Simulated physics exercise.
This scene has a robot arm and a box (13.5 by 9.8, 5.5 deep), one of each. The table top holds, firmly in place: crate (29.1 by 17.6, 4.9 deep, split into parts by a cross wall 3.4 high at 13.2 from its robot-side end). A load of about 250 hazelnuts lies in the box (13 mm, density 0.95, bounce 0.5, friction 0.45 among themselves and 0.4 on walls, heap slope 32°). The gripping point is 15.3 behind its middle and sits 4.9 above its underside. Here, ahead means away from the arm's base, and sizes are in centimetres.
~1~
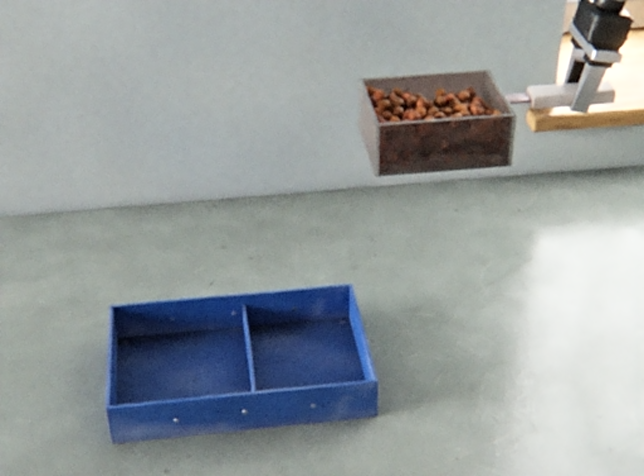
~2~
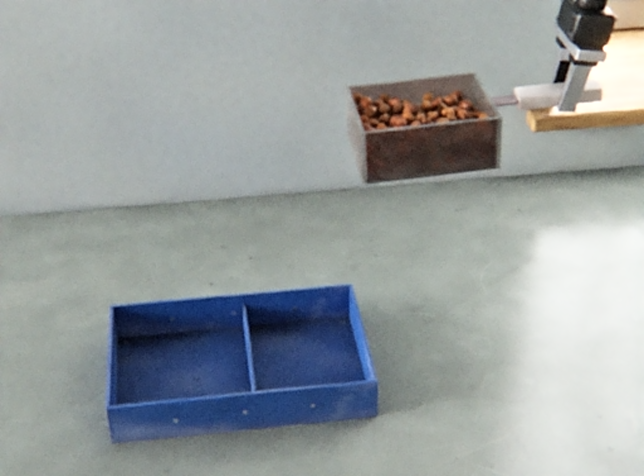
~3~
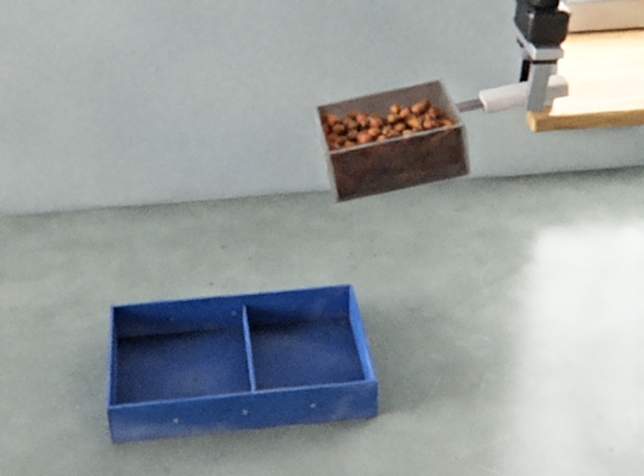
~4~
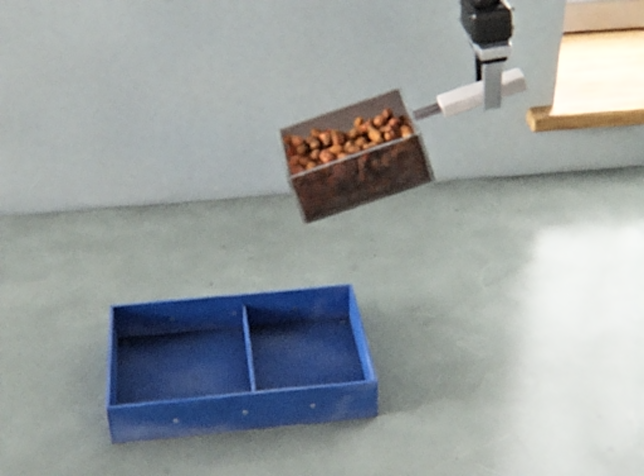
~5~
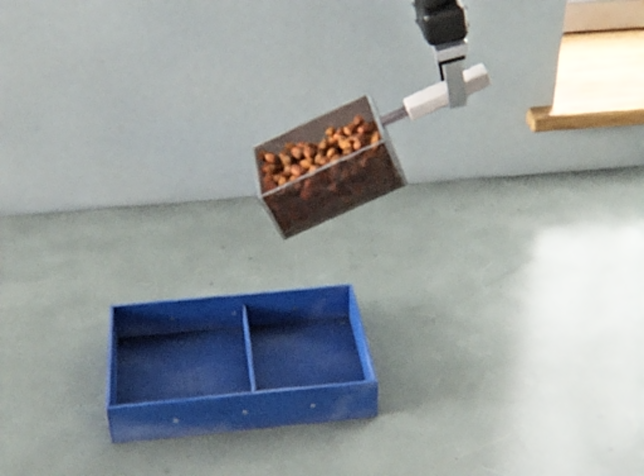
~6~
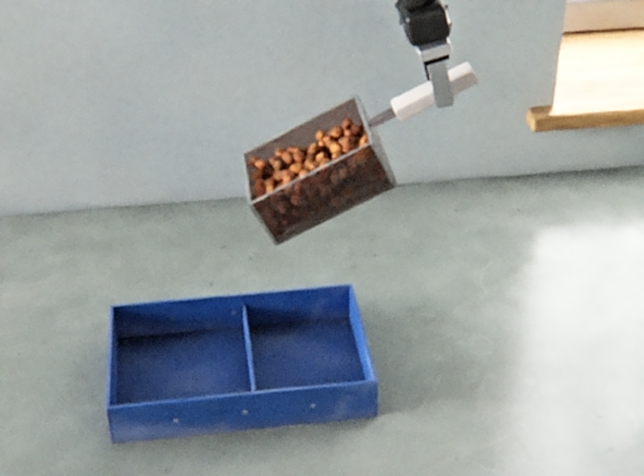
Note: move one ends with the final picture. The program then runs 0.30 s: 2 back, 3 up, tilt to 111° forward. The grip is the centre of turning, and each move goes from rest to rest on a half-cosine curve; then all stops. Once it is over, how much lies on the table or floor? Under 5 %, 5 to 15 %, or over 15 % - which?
I would say over 15 %.
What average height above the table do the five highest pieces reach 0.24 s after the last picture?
Around 24 cm, I reckon.
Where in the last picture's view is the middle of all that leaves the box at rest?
(426, 353).
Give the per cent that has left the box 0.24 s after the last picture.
I'd say some 60 percent by then.
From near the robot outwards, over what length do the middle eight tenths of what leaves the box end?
34 cm.
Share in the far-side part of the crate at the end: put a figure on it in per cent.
The share comes to around 0 per cent.
Then, 0.12 s later, tilted 55° forward, highest piece 27 above the table; 247 in the box, 4 in flight or on a rim.
Then, 0.24 s later, tilted 103° forward, highest piece 25 above the table; 105 in the box, 48 in the robot-side part, 3 on the table or floor, 95 in flight or on a rim.
Then, 0.50 s later, tilted 111° forward, highest piece 22 above the table; 111 on the table or floor, 63 in the box, 46 in the robot-side part, 31 in flight or on a rim.
Then, 1.55 s later, tilted 111° forward, highest piece 2 above the table; 205 on the table or floor, 46 in the robot-side part.
At rest, 205 on the table or floor, 46 in the robot-side part. That is 82 % on the table or floor.
